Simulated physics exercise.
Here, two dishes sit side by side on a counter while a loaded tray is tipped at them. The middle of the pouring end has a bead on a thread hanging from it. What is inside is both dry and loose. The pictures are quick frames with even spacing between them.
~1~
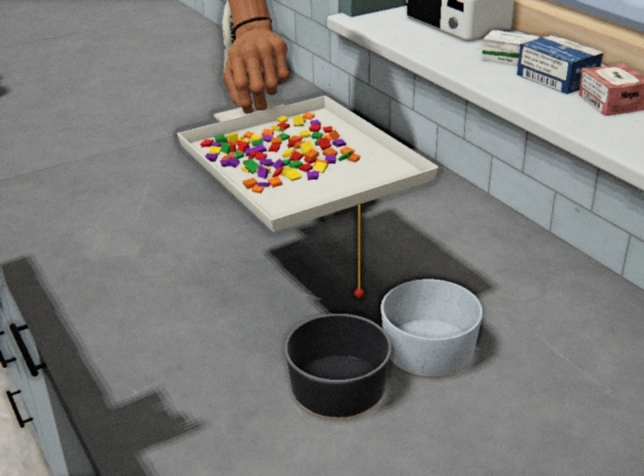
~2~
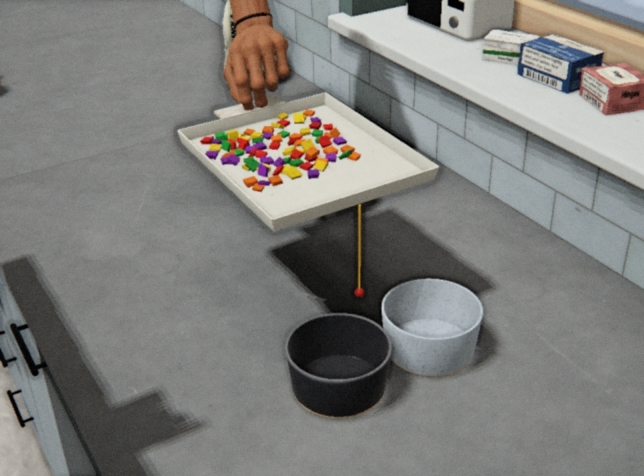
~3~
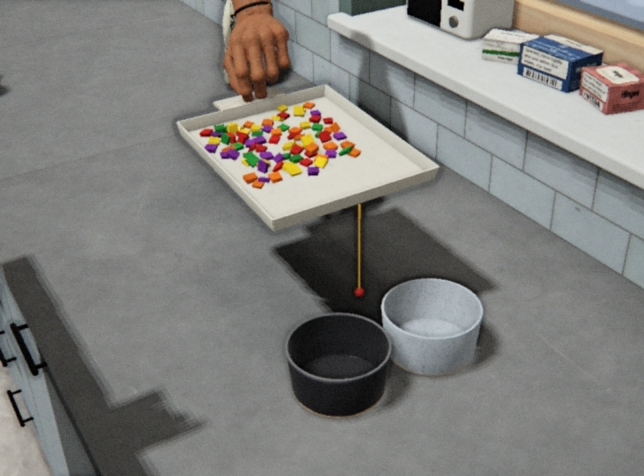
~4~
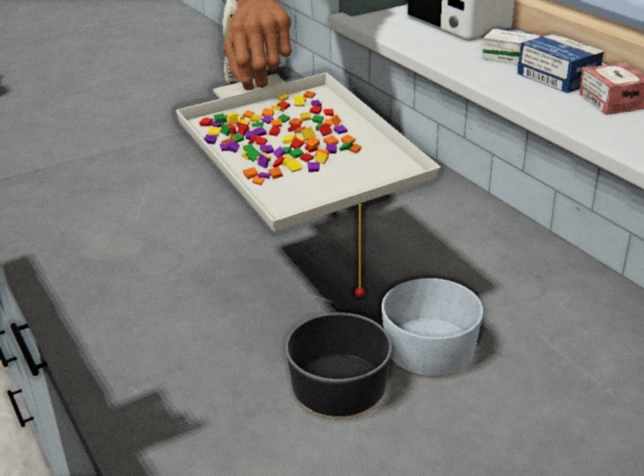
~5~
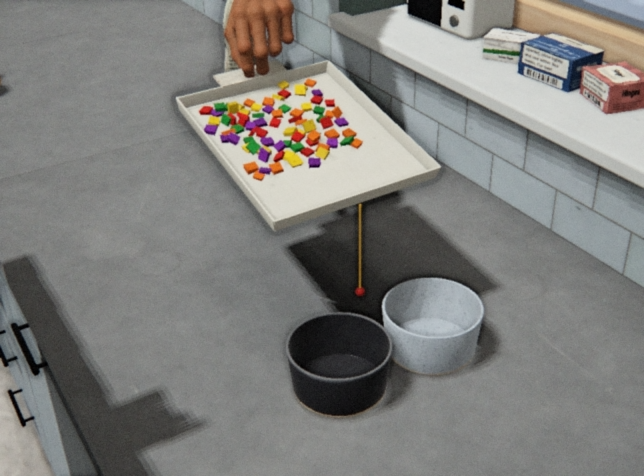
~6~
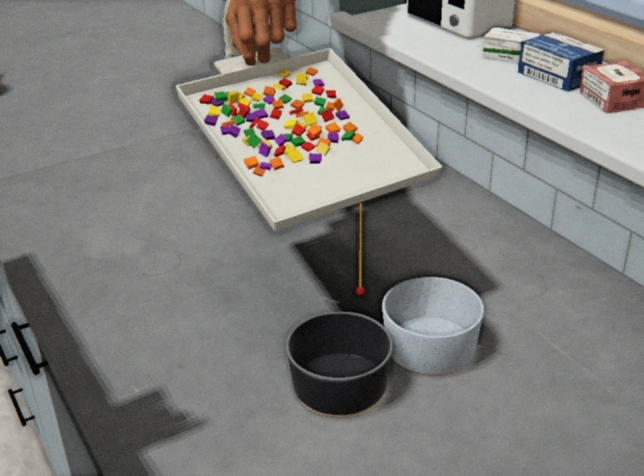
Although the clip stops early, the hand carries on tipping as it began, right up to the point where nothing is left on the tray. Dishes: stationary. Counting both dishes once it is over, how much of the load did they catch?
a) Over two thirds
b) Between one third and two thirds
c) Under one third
(a) Over two thirds.
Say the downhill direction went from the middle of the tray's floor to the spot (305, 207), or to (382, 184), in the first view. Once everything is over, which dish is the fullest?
For the first aim the left side, for the second the right side.
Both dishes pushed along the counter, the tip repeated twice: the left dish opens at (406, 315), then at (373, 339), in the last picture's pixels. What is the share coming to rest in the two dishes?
First placement: 50 per cent; second placement: 70 per cent.
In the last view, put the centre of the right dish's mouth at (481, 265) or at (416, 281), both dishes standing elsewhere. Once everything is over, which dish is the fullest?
Attempt 1: The one on the left side. Attempt 2: The one on the left side.
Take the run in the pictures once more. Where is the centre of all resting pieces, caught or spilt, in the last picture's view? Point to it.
Roughly at pixel (364, 376).
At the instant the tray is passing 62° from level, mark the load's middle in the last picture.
About (341, 193).
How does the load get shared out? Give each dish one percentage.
The left dish gets close to 60 per cent and the right dish close to 30 per cent.
Soon after the last picture, tray tipped steeply; nearly all on the tray; a small part in the air.
A little later, tray tipped past a quarter turn; about two thirds on the tray; about a quarter in the left dish; a small part in the right dish; a small part outside both.
Later still, tray tipped past a quarter turn; about half in the left dish; about a third in the right dish; a small part outside both.
At rest, tray tipped past a quarter turn; about half in the left dish; about a third in the right dish; a small part outside both.
